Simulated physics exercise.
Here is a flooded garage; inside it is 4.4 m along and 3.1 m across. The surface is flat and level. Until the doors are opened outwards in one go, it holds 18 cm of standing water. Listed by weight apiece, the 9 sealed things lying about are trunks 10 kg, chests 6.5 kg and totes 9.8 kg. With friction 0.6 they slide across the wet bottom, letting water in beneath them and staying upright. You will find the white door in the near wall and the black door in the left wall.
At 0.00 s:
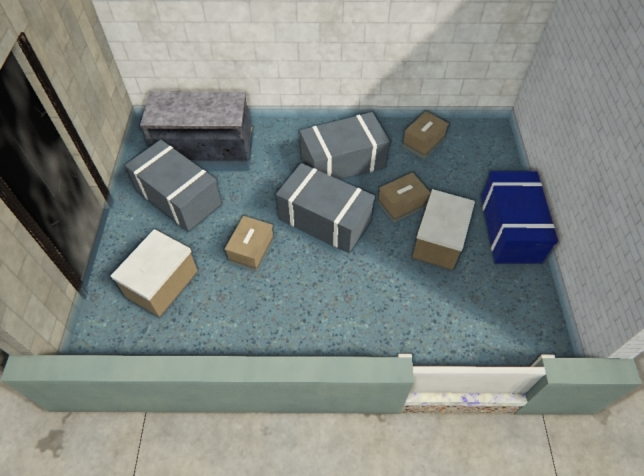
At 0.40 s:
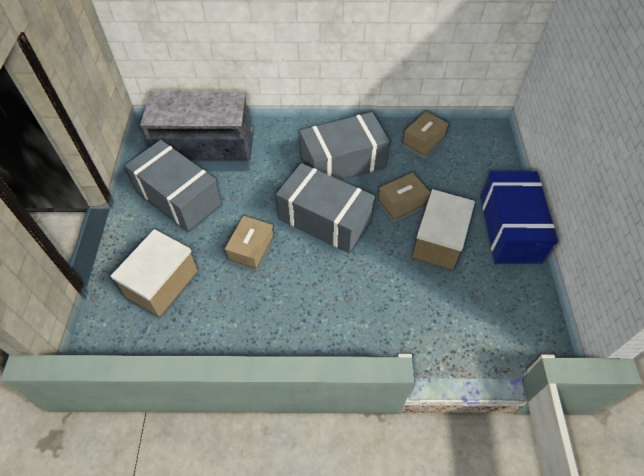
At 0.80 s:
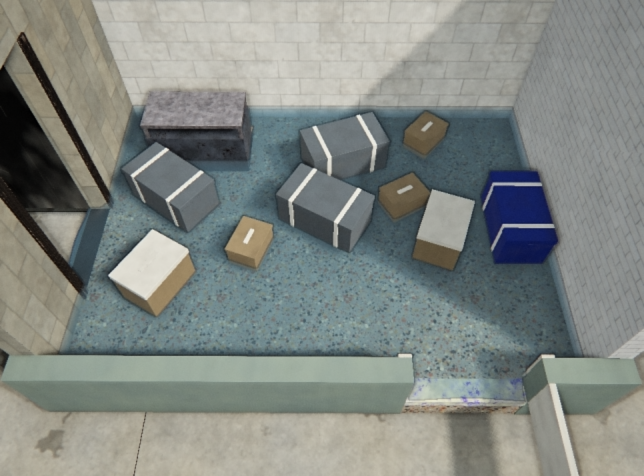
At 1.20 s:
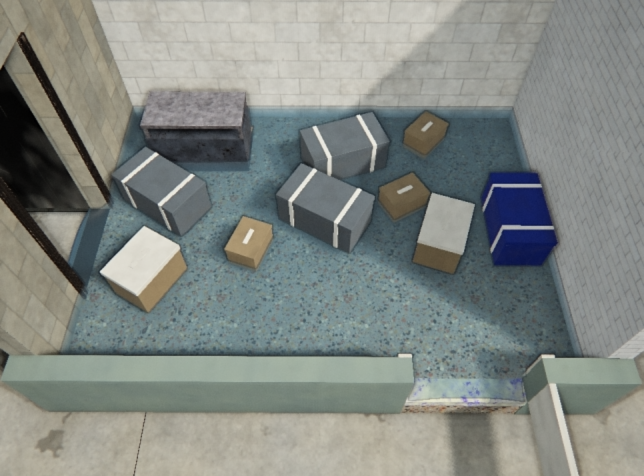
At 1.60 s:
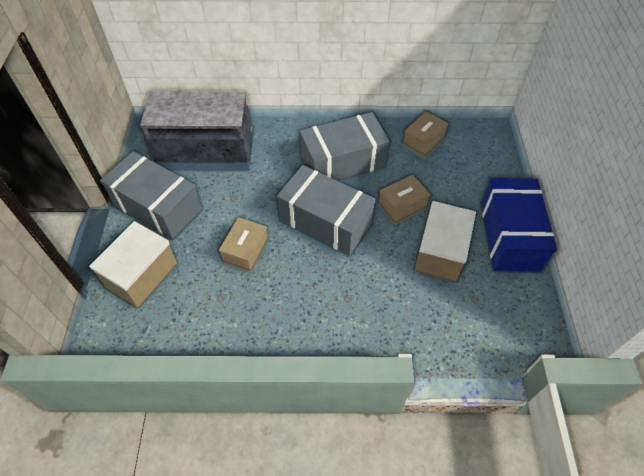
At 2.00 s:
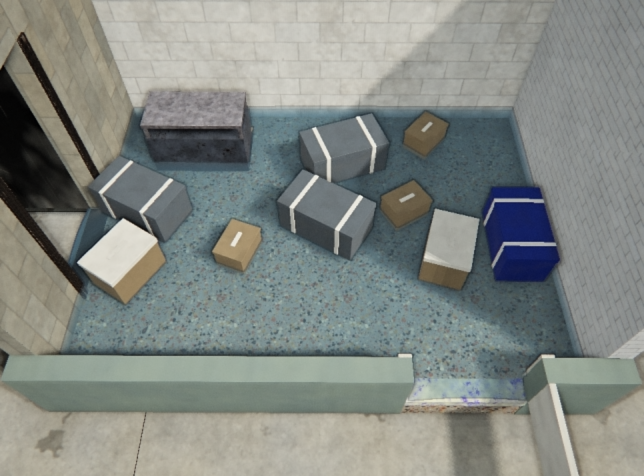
Trunks and boxes drifting slightly in a flooded garage after two doors open, the left ones first, then the blue trunk.
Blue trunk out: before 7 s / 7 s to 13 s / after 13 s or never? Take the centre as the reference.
In the window 7 s to 13 s.
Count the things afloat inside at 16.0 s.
At that moment it comes to 2.
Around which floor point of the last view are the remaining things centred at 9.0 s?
Centred roughly on (322, 251).
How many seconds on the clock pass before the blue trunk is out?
Around 9.0 s.
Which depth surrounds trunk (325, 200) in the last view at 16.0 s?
Depth: Near 6 cm.
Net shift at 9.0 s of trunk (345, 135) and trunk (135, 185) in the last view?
60 cm; gone out.
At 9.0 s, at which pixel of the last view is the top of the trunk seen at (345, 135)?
Somewhere around (318, 184), I'd say.
After 4.0 s the blue trunk is near (532, 267), 0.6 m from its start, afloat; 0 of 9 are out; 9 afloat.
After 9.0 s the blue trunk has gone out (at 9.0 s); 4 of 9 are out; 5 afloat.
After 16.0 s the blue trunk has gone out (at 9.0 s); 6 of 9 are out; 2 afloat.
After 20.0 s the blue trunk has gone out (at 9.0 s); 6 of 9 are out; 2 afloat.
